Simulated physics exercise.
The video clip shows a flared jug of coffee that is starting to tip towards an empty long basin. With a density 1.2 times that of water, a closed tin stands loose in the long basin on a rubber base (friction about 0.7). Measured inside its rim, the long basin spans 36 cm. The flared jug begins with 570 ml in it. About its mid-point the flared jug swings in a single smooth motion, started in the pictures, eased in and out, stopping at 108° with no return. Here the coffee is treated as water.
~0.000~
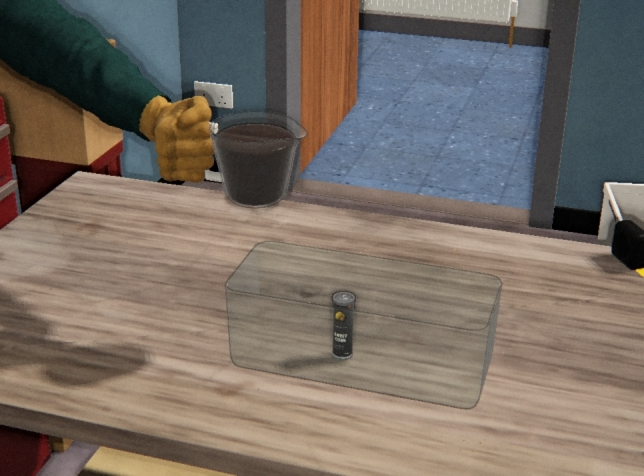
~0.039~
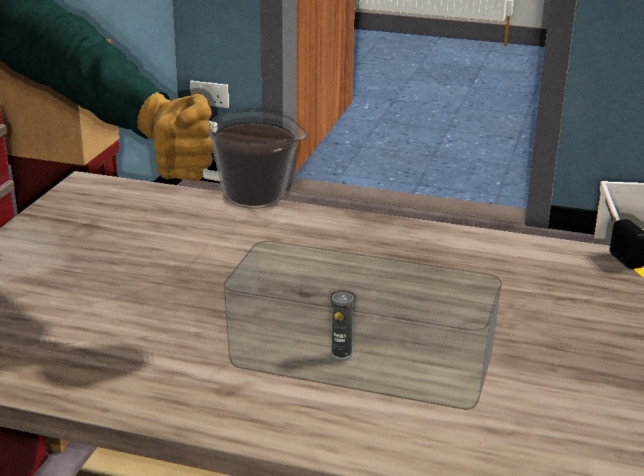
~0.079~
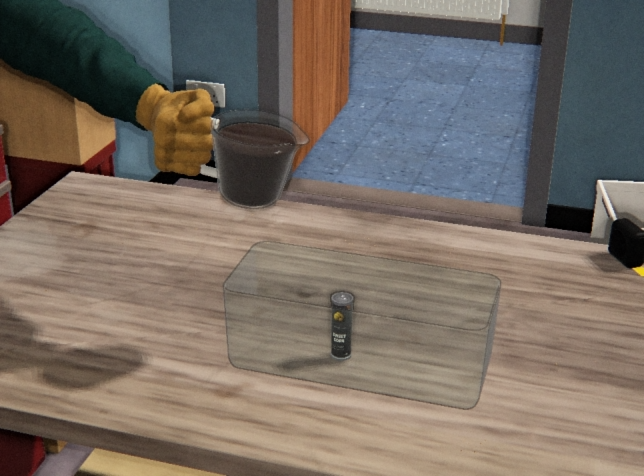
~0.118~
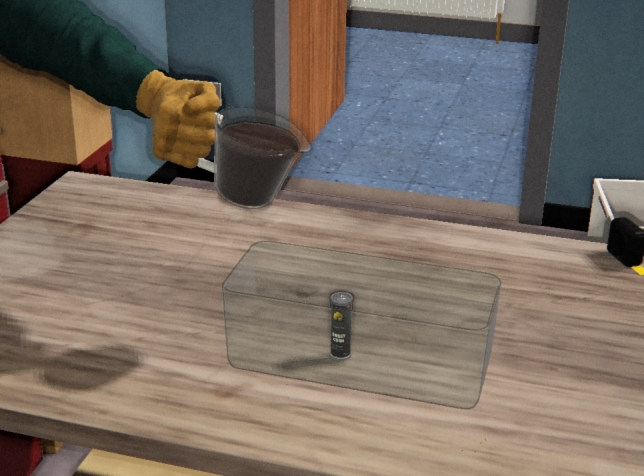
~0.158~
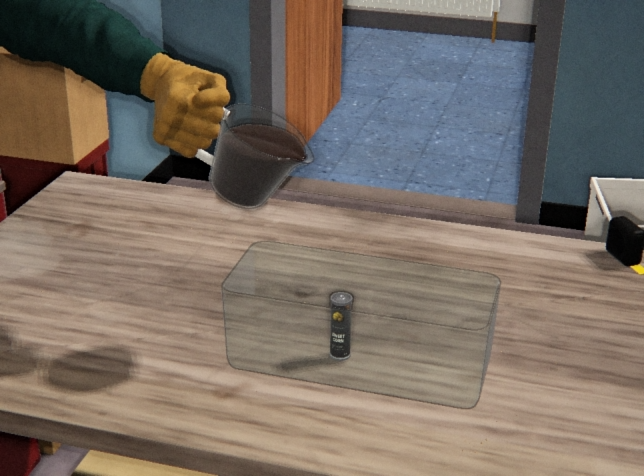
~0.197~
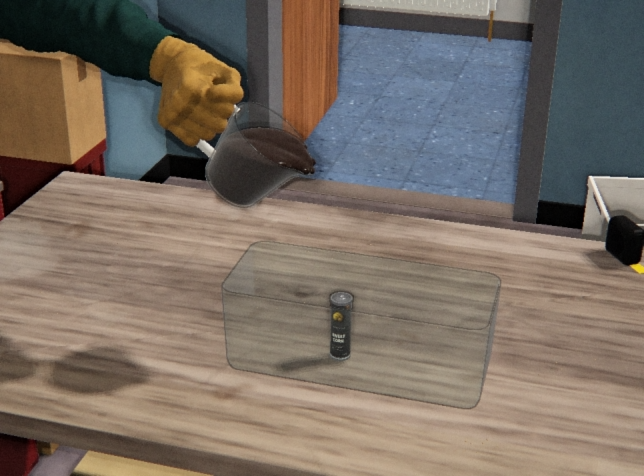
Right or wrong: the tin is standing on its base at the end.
Wrong, it is lying on its side.
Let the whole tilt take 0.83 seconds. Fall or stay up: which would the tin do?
Outcome - the tin comes down.
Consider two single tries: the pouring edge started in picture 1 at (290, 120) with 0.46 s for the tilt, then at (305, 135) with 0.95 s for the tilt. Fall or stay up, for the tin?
Try 1: Tipped over; try 2: Tipped over.
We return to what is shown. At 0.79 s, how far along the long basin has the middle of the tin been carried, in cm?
It has moved some 8 cm.
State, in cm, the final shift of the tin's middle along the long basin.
Roughly 9.0 cm.
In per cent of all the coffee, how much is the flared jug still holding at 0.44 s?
Still held: Roughly 32 % of the total.
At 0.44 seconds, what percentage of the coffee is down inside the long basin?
I'd estimate some 32 percent of the liquid.
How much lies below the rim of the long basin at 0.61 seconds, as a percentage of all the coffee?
I reckon close to 90 per cent.
Then, 0.44 s in, the tilt is 105° and 31 per cent is still to pour; the tin stands where it began.
Then, 0.61 s in, the tilt is 108° and 3 per cent is still to pour; the tin stands 2 cm from where it began.
Then, 0.79 s in, the tilt is 108° and 0 per cent is still to pour; the tin lies on its side.
Then, 0.99 s in, the tilt is 108° and 0 per cent is still to pour; the tin lies on its side.
Finally, the tin lies on its side.
